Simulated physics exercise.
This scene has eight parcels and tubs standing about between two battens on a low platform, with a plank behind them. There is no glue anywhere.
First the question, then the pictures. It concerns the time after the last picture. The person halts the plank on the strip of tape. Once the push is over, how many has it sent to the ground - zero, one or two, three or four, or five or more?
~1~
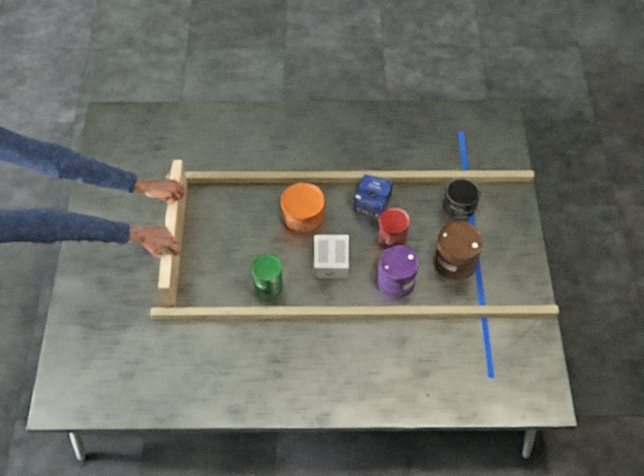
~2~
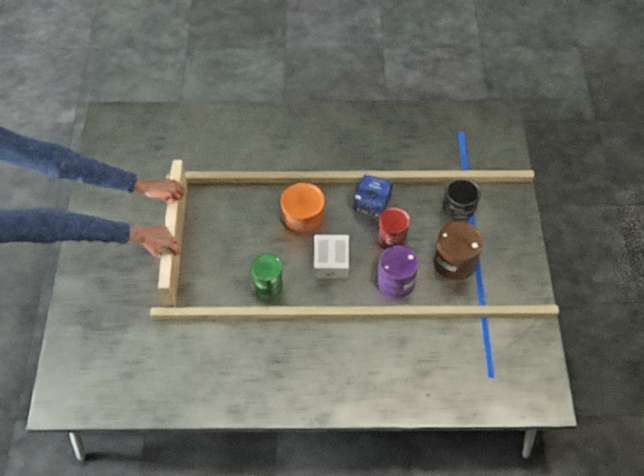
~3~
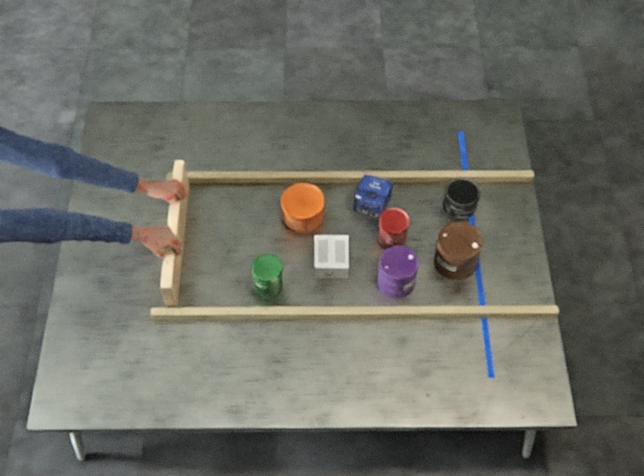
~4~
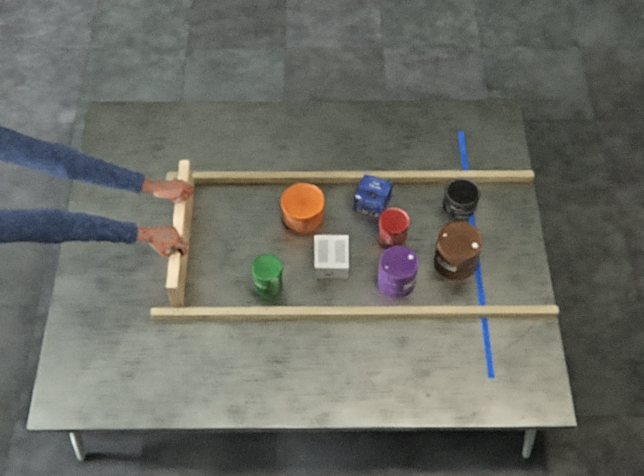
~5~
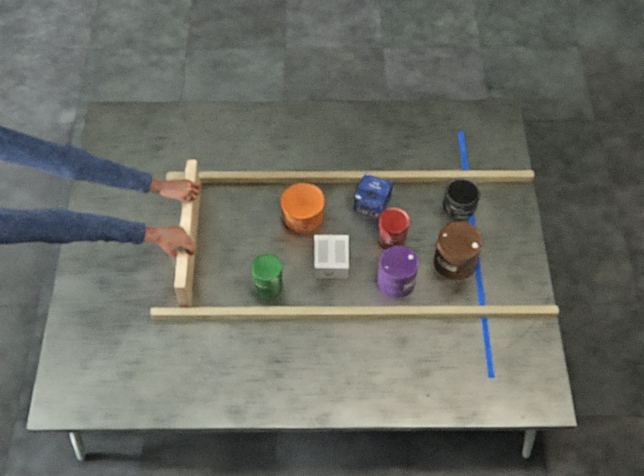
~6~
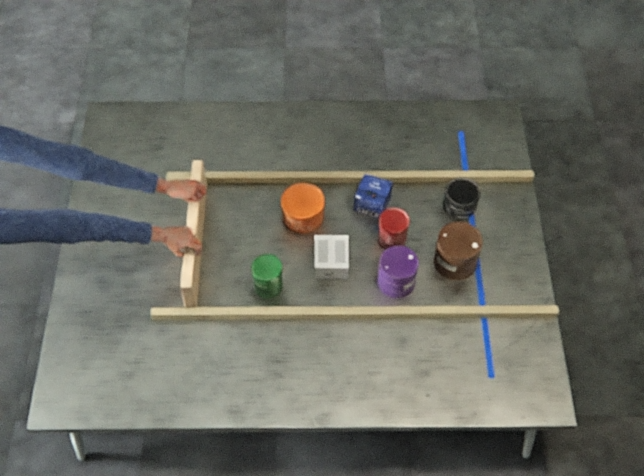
The ones going over the edge come to a single one or a pair, I'd say.
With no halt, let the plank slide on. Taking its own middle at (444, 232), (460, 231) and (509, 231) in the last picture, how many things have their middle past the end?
Taking the places in turn, the counts are 0, 1 and 5.
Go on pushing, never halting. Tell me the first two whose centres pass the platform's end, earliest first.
The black pail goes first and the brown canister follows.
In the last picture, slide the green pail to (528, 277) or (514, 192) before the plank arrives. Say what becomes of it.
In turn it stays put; slips off.
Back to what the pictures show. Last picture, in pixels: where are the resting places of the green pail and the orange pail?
The one named first is at (498, 284), the next at (494, 208).
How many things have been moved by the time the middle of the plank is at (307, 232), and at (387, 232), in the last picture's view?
One spot: 3. Other spot: 8.
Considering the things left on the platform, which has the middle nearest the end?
The one is the brown canister.
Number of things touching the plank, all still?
Result: 3 in all.
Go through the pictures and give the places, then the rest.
The first picture shows black pail (461, 198); brown canister (458, 251); purple canister (398, 272); plank (174, 233); tape (475, 243).
The second picture shows brown canister (458, 251); green pail (268, 277).
The third picture shows purple canister (398, 272); blue box (373, 196).
The fourth picture shows black pail (461, 198); white tote (332, 258).
The fifth picture shows brown canister (458, 251); plank (189, 233).
The sixth picture shows black pail (461, 198); brown canister (458, 251); purple canister (398, 272); plank (195, 233); tape (475, 243).
Early on, none off yet; black pail at rest near (461, 198); brown canister at rest near (458, 251); purple canister at rest near (398, 272).
Finally, the number that fall off is one or two; lost, black pail.
